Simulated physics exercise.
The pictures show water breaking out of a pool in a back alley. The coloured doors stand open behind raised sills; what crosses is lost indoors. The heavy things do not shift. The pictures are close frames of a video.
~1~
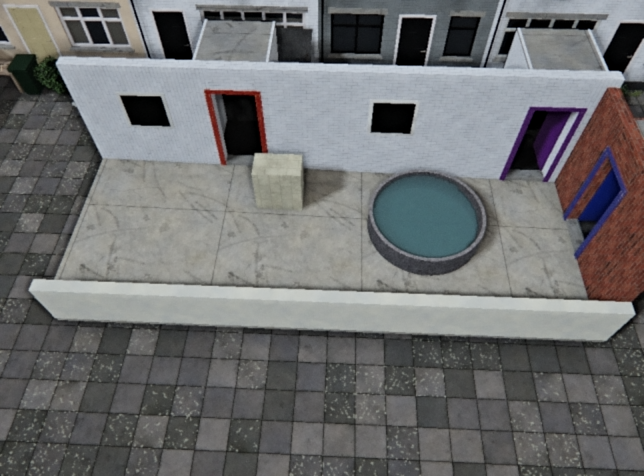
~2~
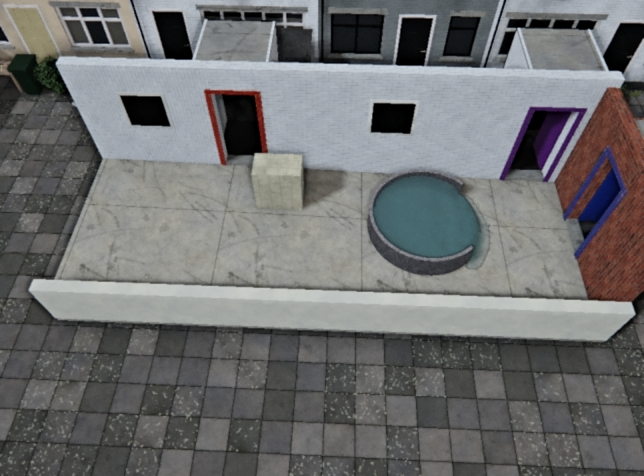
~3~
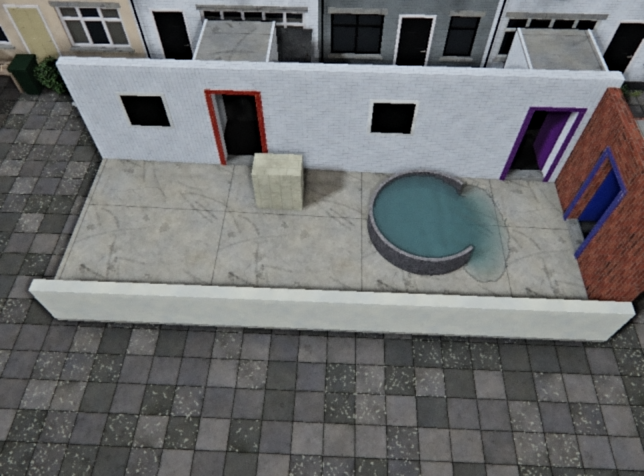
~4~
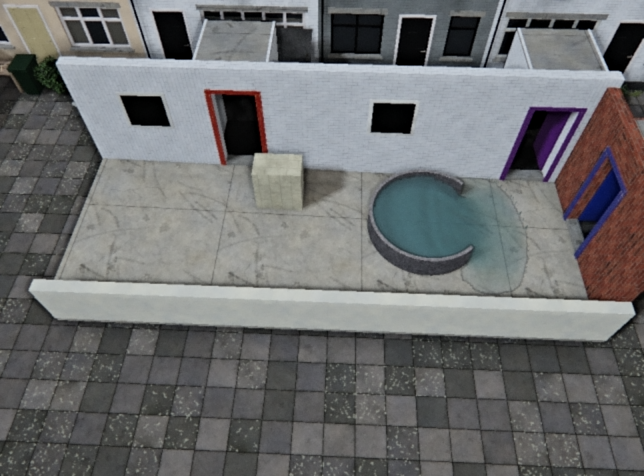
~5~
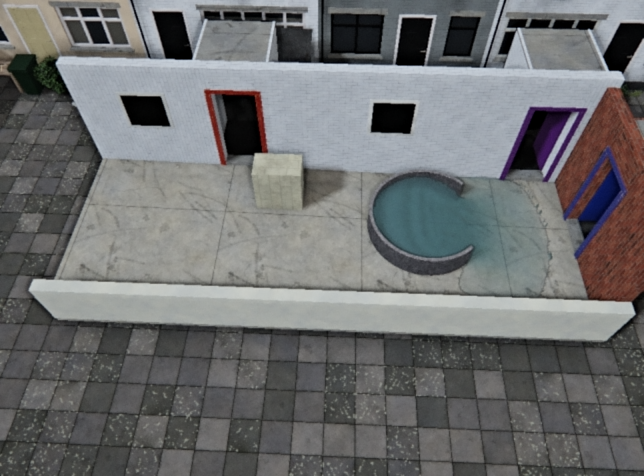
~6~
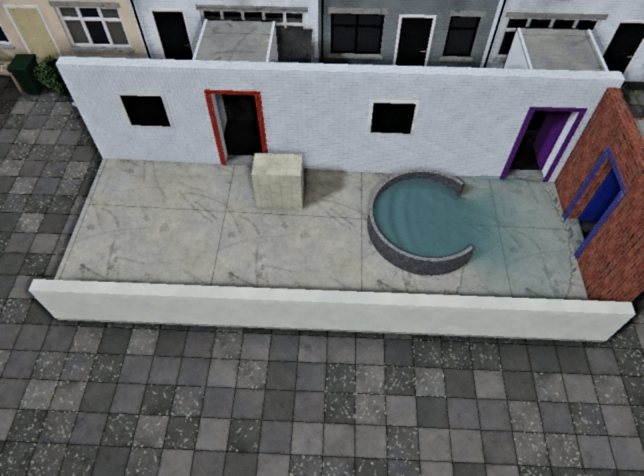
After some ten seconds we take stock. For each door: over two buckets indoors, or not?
One by one: The red door admits no more than that; the purple door lets in a lot; the blue door lets in a lot.
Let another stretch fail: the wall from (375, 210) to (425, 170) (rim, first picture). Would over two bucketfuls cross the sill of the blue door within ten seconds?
In short: The blue door holds.
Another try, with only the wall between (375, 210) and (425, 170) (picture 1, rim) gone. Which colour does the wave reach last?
It is the blue-painted one.
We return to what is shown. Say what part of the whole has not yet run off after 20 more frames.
Near 80 in a hundred.
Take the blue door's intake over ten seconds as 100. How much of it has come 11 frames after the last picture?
Roughly 30 per cent.
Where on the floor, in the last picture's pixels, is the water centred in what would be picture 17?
At about (484, 234).
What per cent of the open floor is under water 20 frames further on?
Close to 25 %.
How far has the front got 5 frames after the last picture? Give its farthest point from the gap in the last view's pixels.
Close to (589, 323).
A moment on, water covers 25 % of the floor; the red door not reached, the purple door wet at the sill, nothing in, the blue door over two buckets in.
Next, water covers 20 % of the floor; the red door not reached, the purple door under two buckets in, the blue door far over two buckets in.
Then, water covers 25 % of the floor; the red door not reached, the purple door over two buckets in, the blue door far over two buckets in.
Later, water covers 40 % of the floor; the red door not reached, the purple door far over two buckets in, the blue door far over two buckets in.
In the end, water covers 60 % of the floor; the red door not reached, the purple door far over two buckets in, the blue door far over two buckets in.
